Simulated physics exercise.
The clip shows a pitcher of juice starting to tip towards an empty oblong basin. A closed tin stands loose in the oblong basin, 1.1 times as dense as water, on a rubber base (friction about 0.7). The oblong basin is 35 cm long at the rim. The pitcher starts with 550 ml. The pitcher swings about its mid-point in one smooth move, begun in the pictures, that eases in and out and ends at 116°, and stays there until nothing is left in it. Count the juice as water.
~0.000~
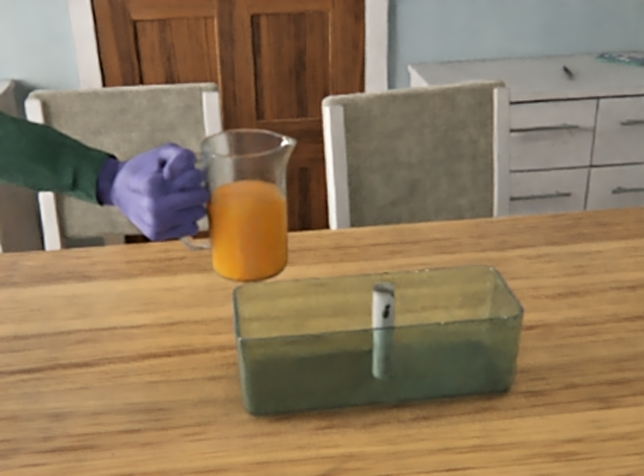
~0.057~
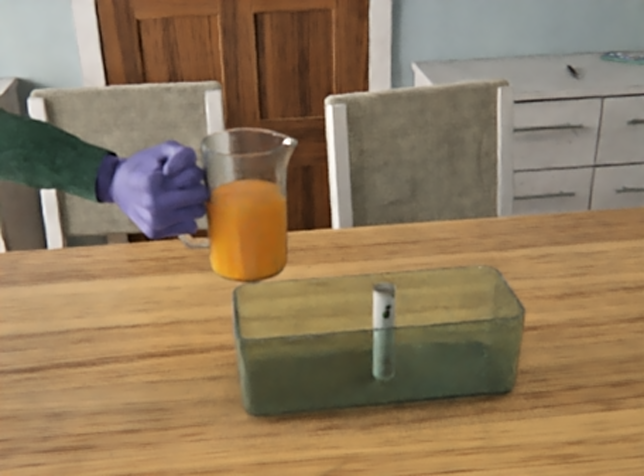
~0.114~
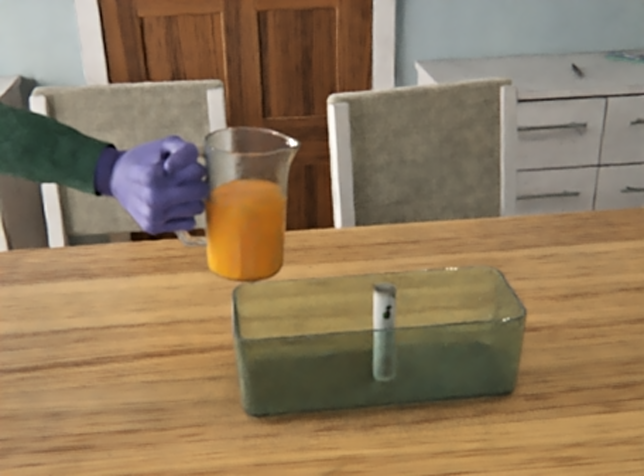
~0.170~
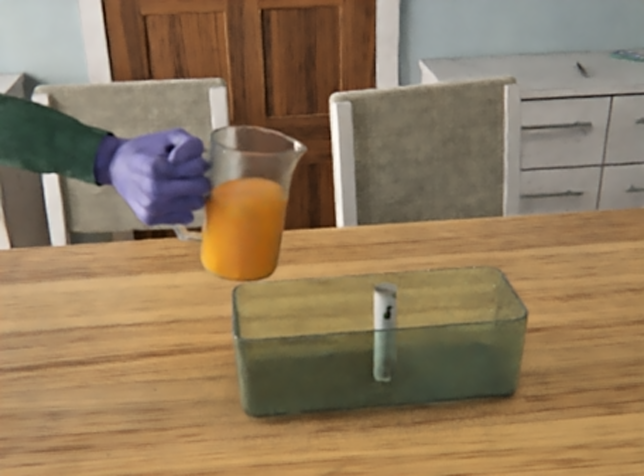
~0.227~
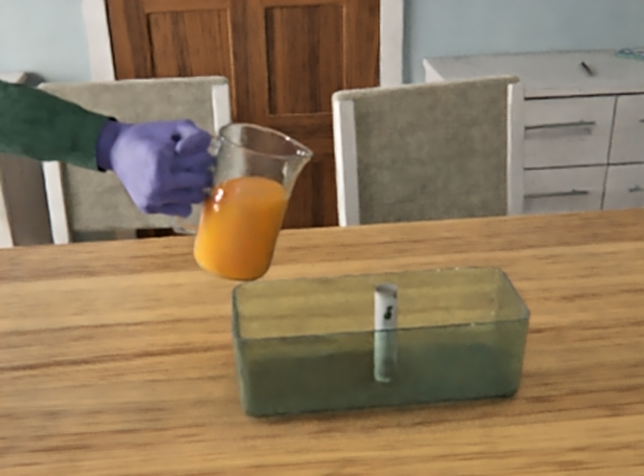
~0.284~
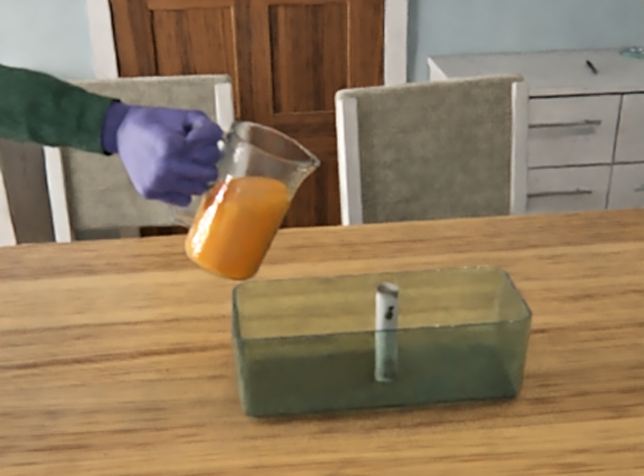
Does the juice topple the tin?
It topples.
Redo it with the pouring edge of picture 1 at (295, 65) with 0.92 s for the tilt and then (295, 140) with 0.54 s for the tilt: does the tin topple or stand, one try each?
First it topples; then it topples.
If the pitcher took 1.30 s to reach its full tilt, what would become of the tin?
Then it falls.
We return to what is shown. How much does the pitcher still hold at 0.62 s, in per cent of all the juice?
About 90 per cent.
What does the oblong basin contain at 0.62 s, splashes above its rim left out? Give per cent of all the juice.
Some 0 per cent.
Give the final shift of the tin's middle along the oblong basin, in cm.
Some 9.5 cm.
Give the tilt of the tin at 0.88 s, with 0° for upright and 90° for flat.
About 0°.
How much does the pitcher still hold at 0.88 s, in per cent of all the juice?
Near 26 in a hundred.
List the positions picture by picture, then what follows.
In the first picture, it leans 0°; its right rim is at (295, 141); the juice meets the walls at (208, 194) and (283, 189); the oblong basin's rim runs from (235, 313) to (509, 290); the tin's top is at (384, 292).
In the second picture, it leans 1°; its right rim is at (297, 141); the juice meets the walls at (208, 193) and (283, 188).
In the third picture, it leans 4°; its right rim is at (301, 143); the juice meets the walls at (208, 193) and (283, 187).
In the fourth picture, it leans 10°; its right rim is at (306, 147); the juice meets the walls at (208, 192) and (285, 187).
In the fifth picture, it leans 17°; its right rim is at (313, 154); the juice meets the walls at (207, 194) and (287, 187).
In the sixth picture, it leans 25°; its right rim is at (321, 163); the juice meets the walls at (201, 205) and (291, 188).
After 0.62 s the tilt is 89° and 90 per cent is still to pour; the tin stands where it began.
After 0.88 s the tilt is 115° and 26 per cent is still to pour; the tin stands 2 cm from where it began.
After 1.14 s the tilt is 116° and 1 per cent is still to pour; the tin leans 49°.
After 1.42 s the tilt is 116° and 0 per cent is still to pour; the tin lies on its side.
In the end the tin lies on its side.
